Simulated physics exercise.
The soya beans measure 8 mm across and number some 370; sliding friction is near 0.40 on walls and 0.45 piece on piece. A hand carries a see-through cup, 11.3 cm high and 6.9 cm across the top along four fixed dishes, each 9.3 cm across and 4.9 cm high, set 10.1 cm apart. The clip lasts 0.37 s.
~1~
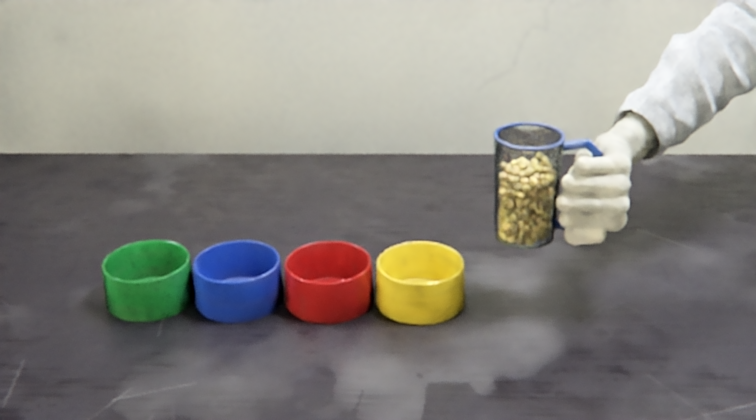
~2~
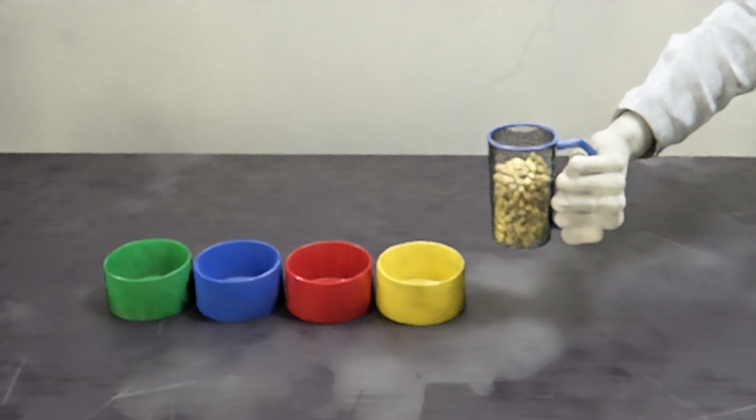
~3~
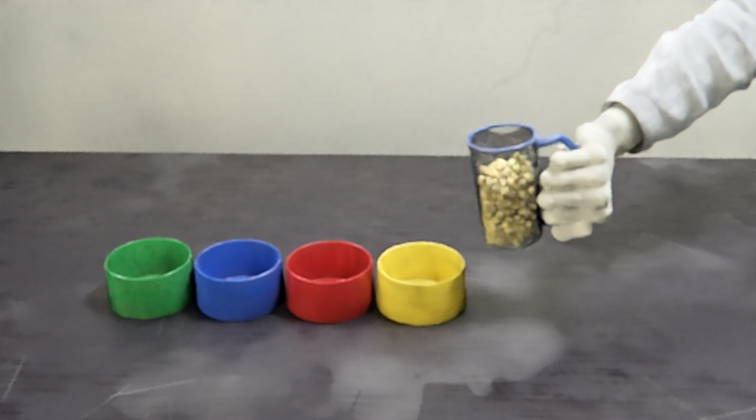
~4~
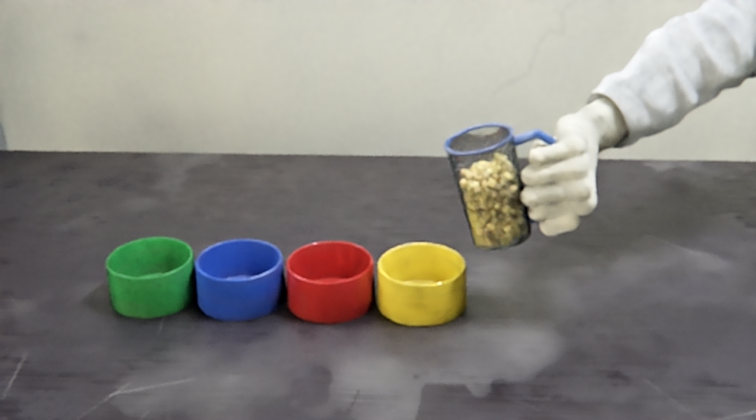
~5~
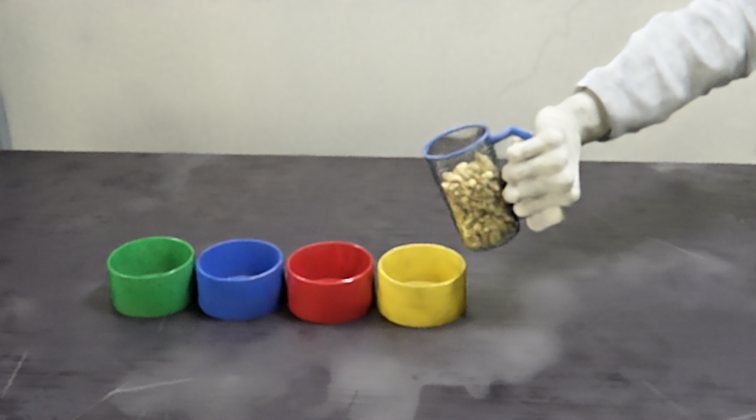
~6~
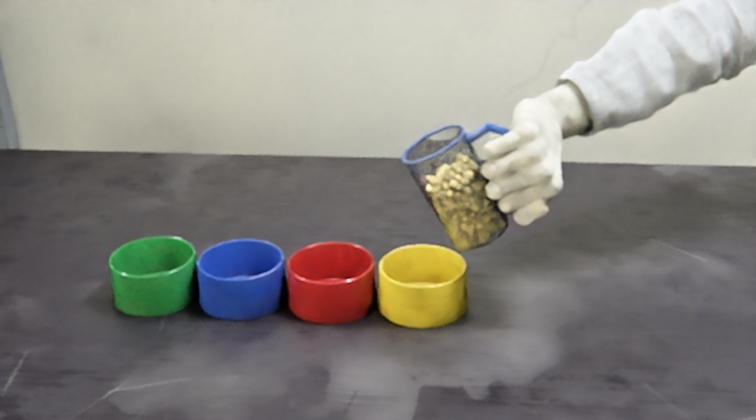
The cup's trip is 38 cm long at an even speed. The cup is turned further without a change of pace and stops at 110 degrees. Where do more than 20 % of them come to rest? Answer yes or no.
Red: No, blue: No, green: Yes, yellow: No, counter: Yes.
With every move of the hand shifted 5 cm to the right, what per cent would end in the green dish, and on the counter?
Then: Green 80; counter 0.
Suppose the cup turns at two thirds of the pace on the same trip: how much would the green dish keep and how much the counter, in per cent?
Green 70; counter 30.
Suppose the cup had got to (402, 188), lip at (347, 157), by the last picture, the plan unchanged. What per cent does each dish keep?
Red 0, blue 0, green 70, yellow 0.
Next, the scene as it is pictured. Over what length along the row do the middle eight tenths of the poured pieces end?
Roughly 19 cm.
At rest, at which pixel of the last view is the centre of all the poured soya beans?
Around (138, 282).
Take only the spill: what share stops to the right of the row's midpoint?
Roughly 0 per cent.
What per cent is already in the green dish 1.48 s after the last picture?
Some 65 per cent.
Then, 0.60 s after the last picture, tilt 79 degrees; cup holds 100 %.
Then, 1.00 s after the last picture, tilt 110 degrees; cup holds 80 %, green 10 %.
Then, 1.48 s after the last picture, tilt 110 degrees; cup holds 10 %, green 65 %.
In the end, red 0 %, blue 0 %, green 70 %, yellow 0 %, counter 30 %.
